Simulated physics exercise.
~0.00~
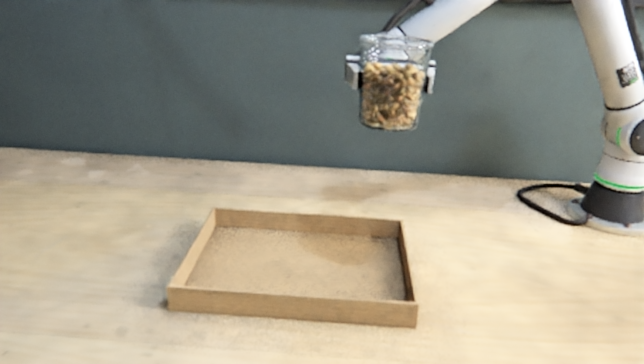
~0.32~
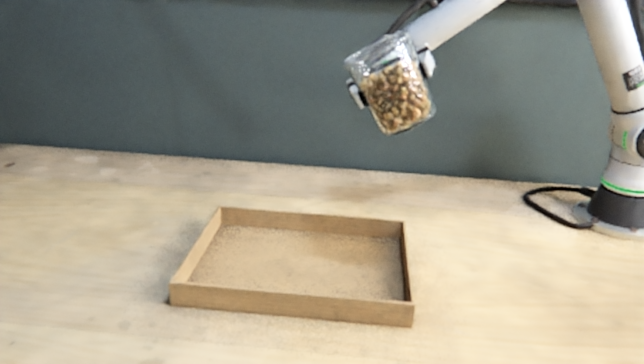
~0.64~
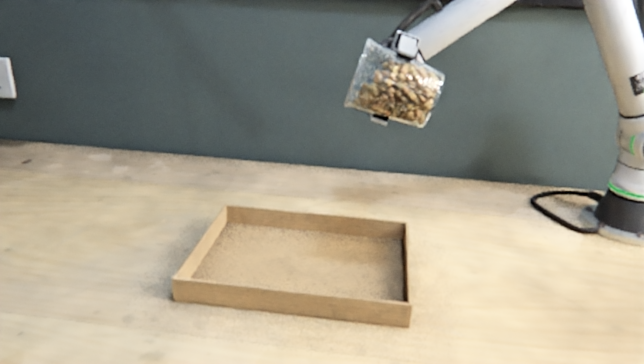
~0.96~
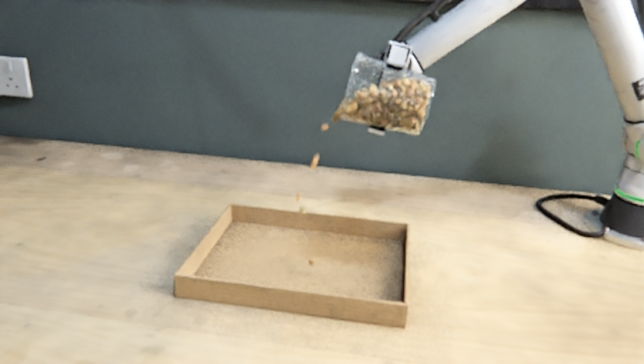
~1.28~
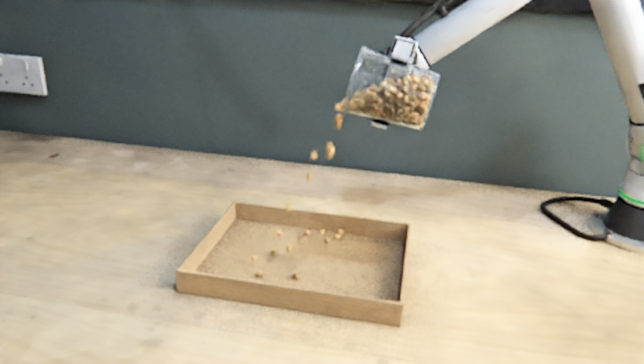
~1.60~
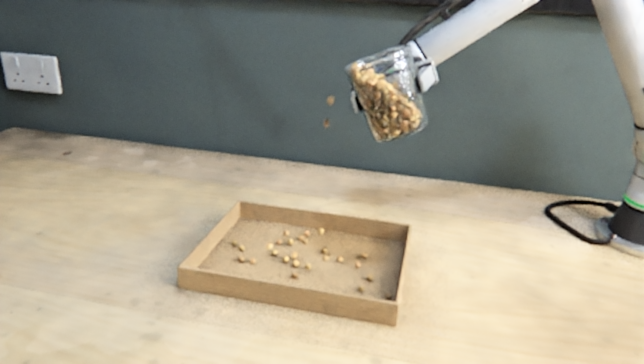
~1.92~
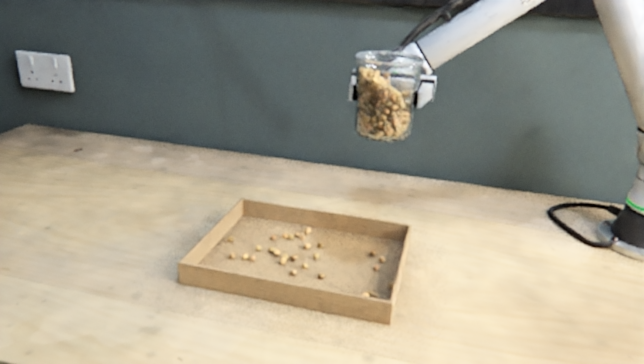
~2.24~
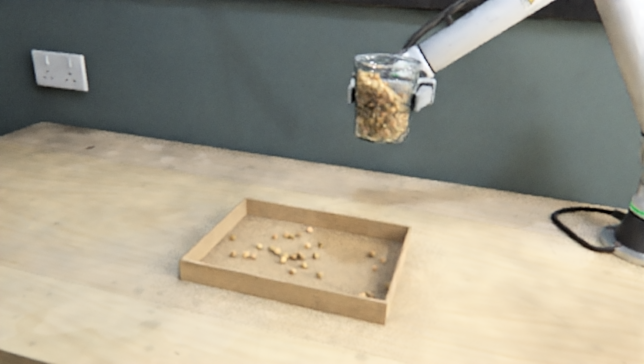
A robot arm reaching in from the right holds a clear beaker of dried chickpeas, upright, above a shallow brown tray on a pale wooden table. The beaker tips to the left until it lies almost on its side, and the chickpeas slide towards its mouth. A few drop out, then more follow, falling into the tray and scattering across its base. The gripper swings the beaker back up as the last stray pieces fall. It ends upright and still mostly full, with a small, loose scatter of chickpeas resting in the tray.
